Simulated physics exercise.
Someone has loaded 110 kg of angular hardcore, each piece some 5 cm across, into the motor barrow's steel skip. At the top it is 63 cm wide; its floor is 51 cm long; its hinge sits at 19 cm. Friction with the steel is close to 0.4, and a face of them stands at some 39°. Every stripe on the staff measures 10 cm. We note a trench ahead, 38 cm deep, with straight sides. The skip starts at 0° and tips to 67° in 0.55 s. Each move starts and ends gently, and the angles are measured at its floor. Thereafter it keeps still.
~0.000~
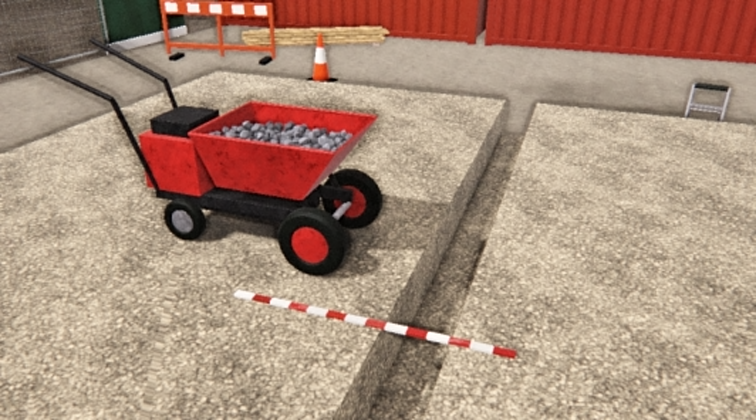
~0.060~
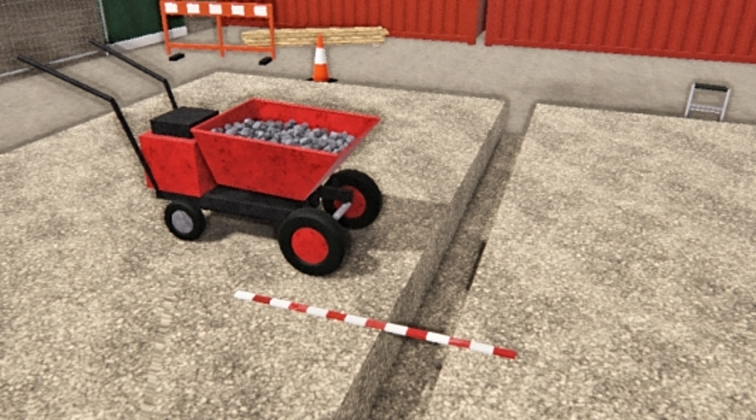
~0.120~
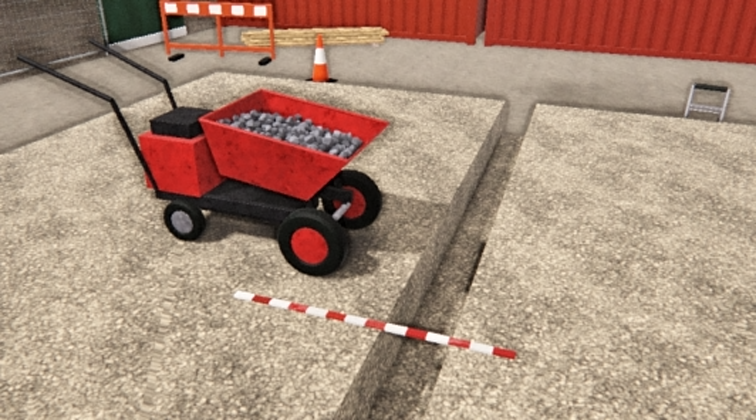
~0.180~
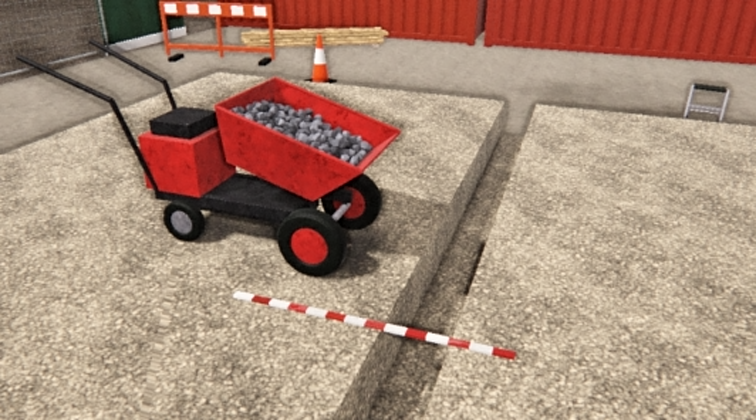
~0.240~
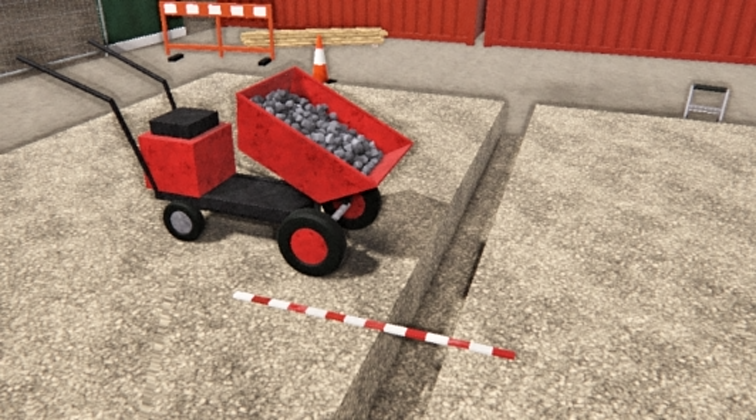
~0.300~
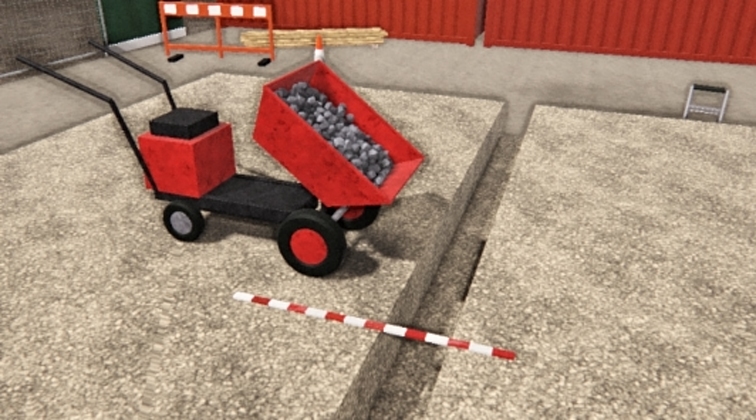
The red skip on the motor barrow tilts steeply toward the trench, carrying grey stones.
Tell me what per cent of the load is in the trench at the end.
Some 44 per cent.
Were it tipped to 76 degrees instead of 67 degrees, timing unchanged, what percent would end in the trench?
It comes out at about 60 percent.
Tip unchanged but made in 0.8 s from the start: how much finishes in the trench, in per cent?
My guess is near 50 percent.
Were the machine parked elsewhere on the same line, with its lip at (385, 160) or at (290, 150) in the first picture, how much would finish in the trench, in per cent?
I'd expect close to 10 per cent at the first and 60 per cent at the second.
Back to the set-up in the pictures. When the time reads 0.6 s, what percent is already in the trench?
Roughly 10% by that time.
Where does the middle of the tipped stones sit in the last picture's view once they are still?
Their centre sits close to (465, 317).
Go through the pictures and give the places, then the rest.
Lip at (334, 154), floor tilted 0°, highest stones at (302, 131), in the first frame.
The skip is at 2°, its lip at (338, 156); the top of the load is at (276, 127); the stones move at 0.5 m/s on average, in the second frame.
Lip at (348, 162), floor tilted 8°, highest stones at (271, 120); the stones move at 1.0 m/s on average, in the third frame.
Lip at (362, 172), floor tilted 17°, highest stones at (275, 109); the stones move at 1.4 m/s on average, in the fourth frame.
Lip at (377, 186), floor tilted 27°, highest stones at (280, 97); the stones move at 1.6 m/s on average, in the fifth frame.
Lip at (390, 203), floor tilted 38°, highest stones at (301, 91); the stones move at 1.6 m/s on average, in the sixth frame.
After 0.4 s the floor is at 56°; 100 % in the skip; the foremost stones are at (401, 195).
After 0.6 s the floor is at 67°; 88 % in the skip, 12 % in the trench; the foremost stones are at (475, 264).
After 1.0 s the floor is at 67°; 36 % in the skip, 32 % in the trench, 32 % past the trench; the foremost stones are at (611, 299).
After 3.0 s the floor is at 67°; 25 % in the skip, 44 % in the trench, 31 % past the trench; the foremost stones are at (722, 312).
